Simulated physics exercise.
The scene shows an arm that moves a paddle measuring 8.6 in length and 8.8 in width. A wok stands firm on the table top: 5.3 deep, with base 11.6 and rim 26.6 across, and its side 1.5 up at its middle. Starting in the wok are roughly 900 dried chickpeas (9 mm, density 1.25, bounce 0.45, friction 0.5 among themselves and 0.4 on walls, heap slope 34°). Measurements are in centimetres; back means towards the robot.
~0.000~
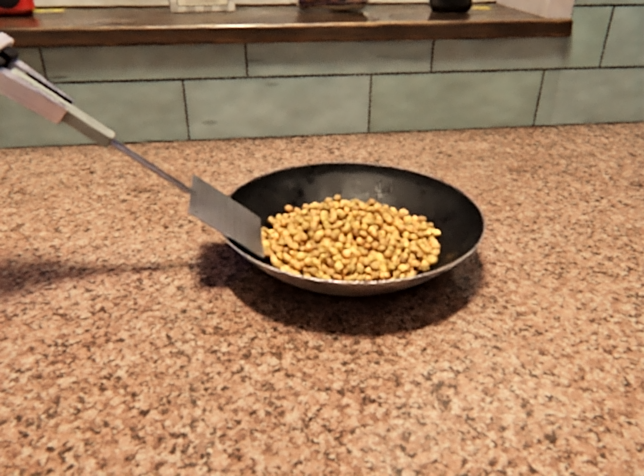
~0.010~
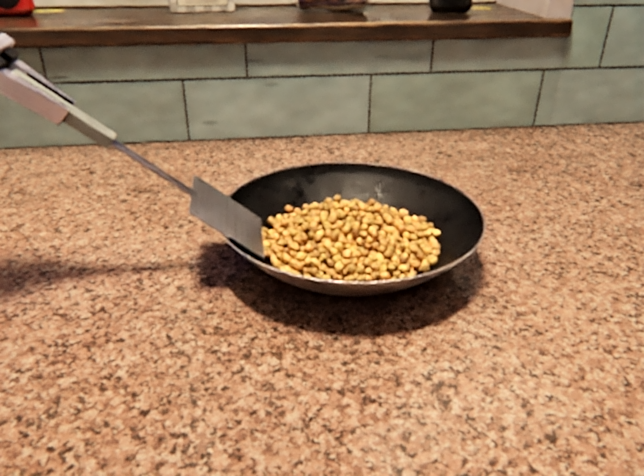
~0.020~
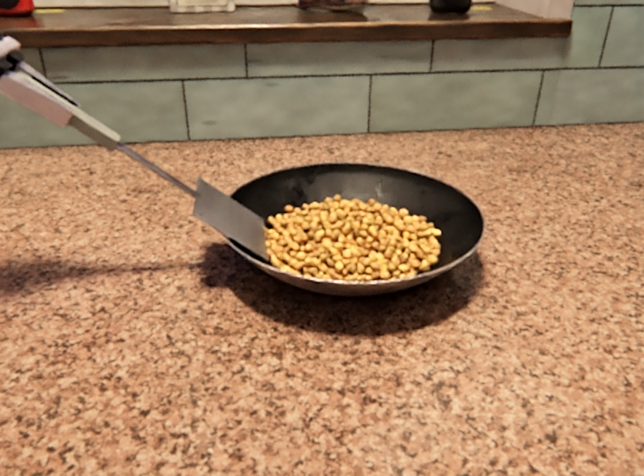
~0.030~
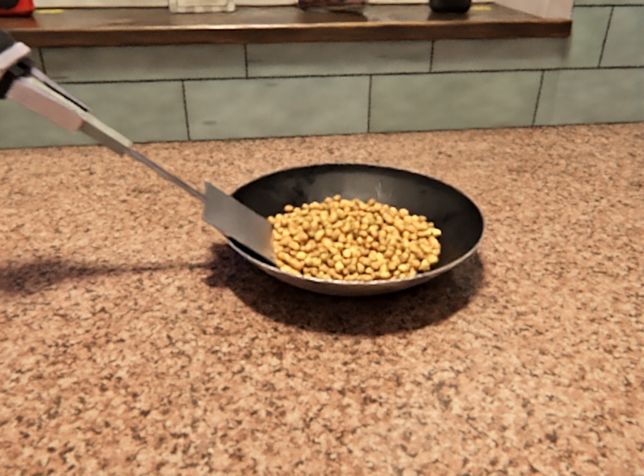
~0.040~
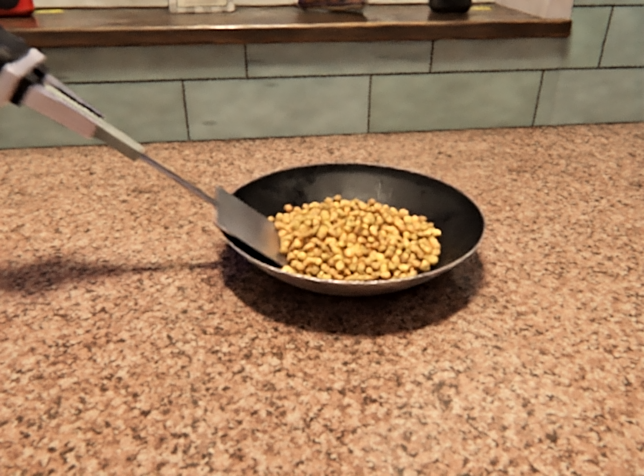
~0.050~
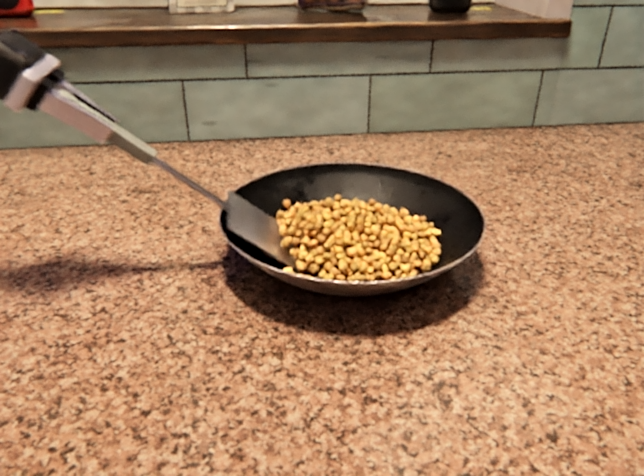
A robot arm's flat metal paddle slides slowly rightward and down a little into a black wok, nudging heaped dried chickpeas.
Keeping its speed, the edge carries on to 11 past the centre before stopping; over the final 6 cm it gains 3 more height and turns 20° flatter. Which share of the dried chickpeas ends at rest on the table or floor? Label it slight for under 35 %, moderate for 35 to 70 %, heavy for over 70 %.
Label: Moderate.
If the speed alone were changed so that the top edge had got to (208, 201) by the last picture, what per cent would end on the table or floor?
Roughly 30 per cent.
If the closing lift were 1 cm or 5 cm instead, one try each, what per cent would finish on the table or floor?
45 and 40 per cent.
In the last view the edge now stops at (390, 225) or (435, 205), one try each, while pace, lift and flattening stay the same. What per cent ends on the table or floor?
I'd say some 0 per cent, then some 35 per cent.
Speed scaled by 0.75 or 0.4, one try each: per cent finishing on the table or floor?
Near 40 and near 25 percent respectively.
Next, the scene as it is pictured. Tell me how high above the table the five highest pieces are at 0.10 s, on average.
Somewhere near 10 cm, I'd say.
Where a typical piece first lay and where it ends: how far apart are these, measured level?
I'd put it at close to 6 centimetres.
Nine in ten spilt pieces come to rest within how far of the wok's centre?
Seen from above, roughly 70 cm.
By 0.10 s, sloping 40°, highest piece 11 above the table; 898 in the wok, 2 on the blade or in flight.
By 0.15 s, sloping 37°, highest piece 14 above the table; 896 in the wok, 4 on the blade or in flight.
By 0.38 s, sloping 20°, highest piece 17 above the table; 519 in the wok, 126 on the table or floor, 255 on the blade or in flight.
By 1.43 s, sloping 20°, highest piece 4 above the table; 519 in the wok, 381 on the table or floor.
Final count, 519 in the wok, 381 on the table or floor. That is 42 % on the table or floor.
